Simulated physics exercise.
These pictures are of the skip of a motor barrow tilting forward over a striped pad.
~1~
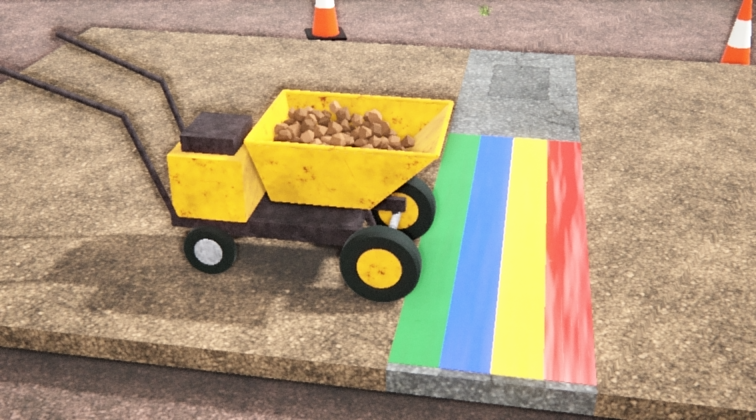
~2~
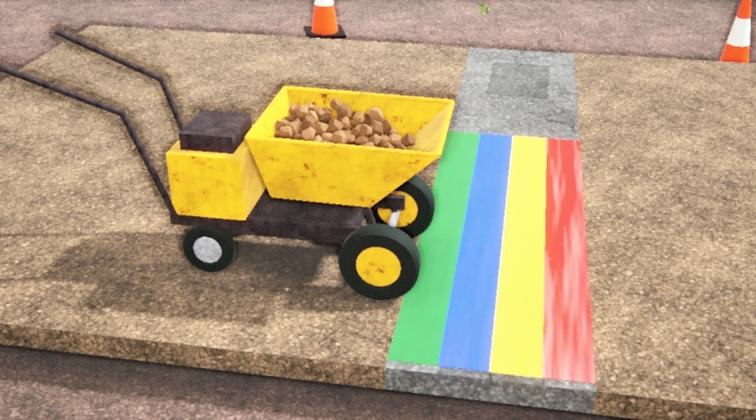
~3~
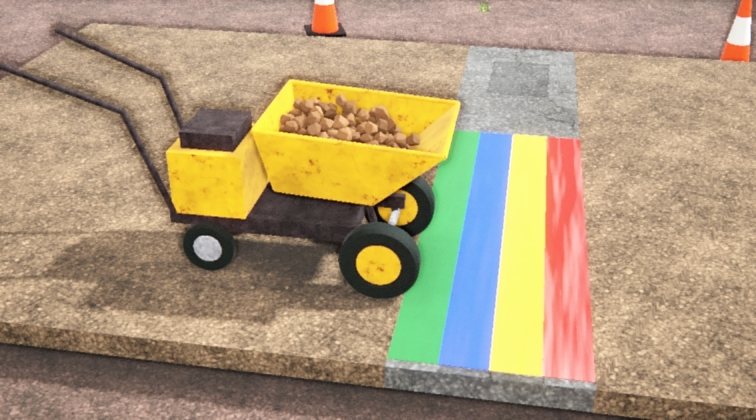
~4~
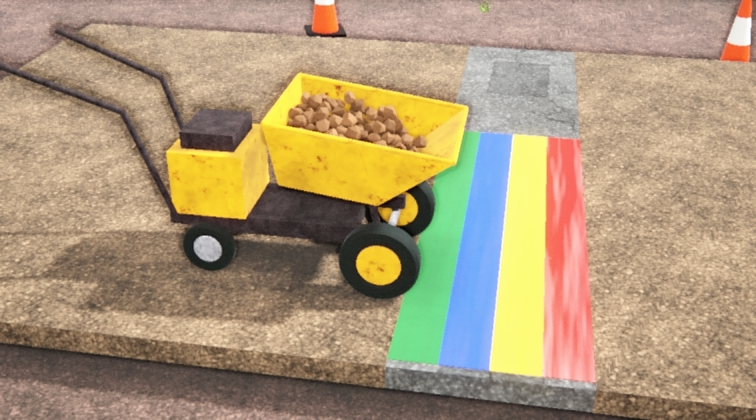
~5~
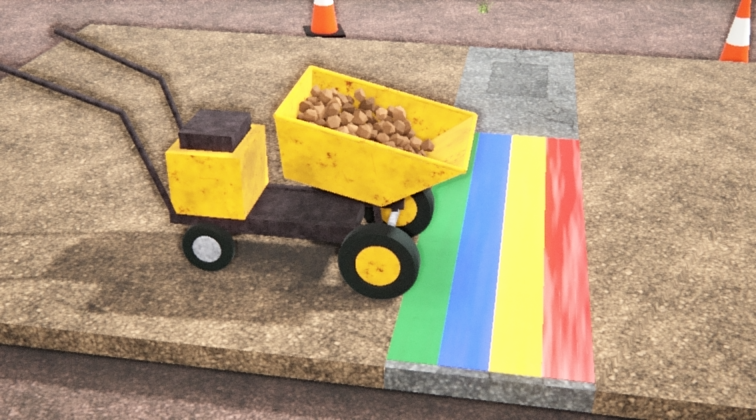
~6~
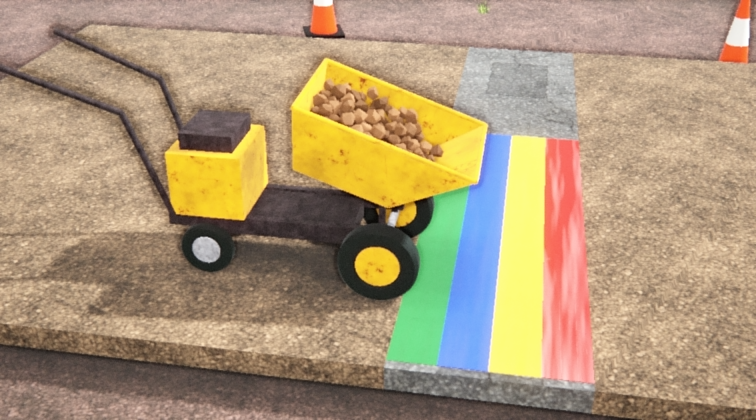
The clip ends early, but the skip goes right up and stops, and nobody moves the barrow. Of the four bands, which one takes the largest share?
Red.
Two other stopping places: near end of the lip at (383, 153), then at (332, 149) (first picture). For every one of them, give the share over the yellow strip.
Roughly 30 per cent at the first spot and 20 per cent at the second.
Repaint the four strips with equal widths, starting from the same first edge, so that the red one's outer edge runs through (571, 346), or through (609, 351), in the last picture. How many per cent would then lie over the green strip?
Near 0 and 0 in a hundred.
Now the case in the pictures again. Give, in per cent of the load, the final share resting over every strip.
In per cent, approximately: Green 0, blue 0, yellow 20, red 35.
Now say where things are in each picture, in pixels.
The first picture shows lip of the skip at (436, 157), level; top of the load at (334, 129), clay clods; green strip at (421, 328); blue strip at (470, 333); yellow strip at (519, 339); red strip at (569, 344).
The second picture shows lip of the skip at (437, 156), level; top of the load at (321, 130).
The third picture shows lip of the skip at (444, 158), tipped barely; top of the load at (326, 126).
The fourth picture shows lip of the skip at (453, 163), tipped a little; top of the load at (334, 123).
The fifth picture shows lip of the skip at (463, 171), tipped a little; top of the load at (329, 114).
The sixth picture shows lip of the skip at (475, 182), tipped clearly; top of the load at (333, 122); green strip at (419, 326); blue strip at (468, 331); yellow strip at (517, 336); red strip at (567, 342).
Soon, skip tipped steeply; all in the skip.
A while on, skip tipped right over; most in the skip; a small part over the yellow strip; a small part over the red strip; a stray few falling; a stray few off the paint.
Towards the end, skip tipped right over; about a quarter in the skip; about a quarter over the yellow strip; about a third over the red strip; about a quarter off the paint.
Finally, skip tipped right over; about a quarter in the skip; none over the green strip; none over the blue strip; about a quarter over the yellow strip; about a third over the red strip; about a quarter off the paint.
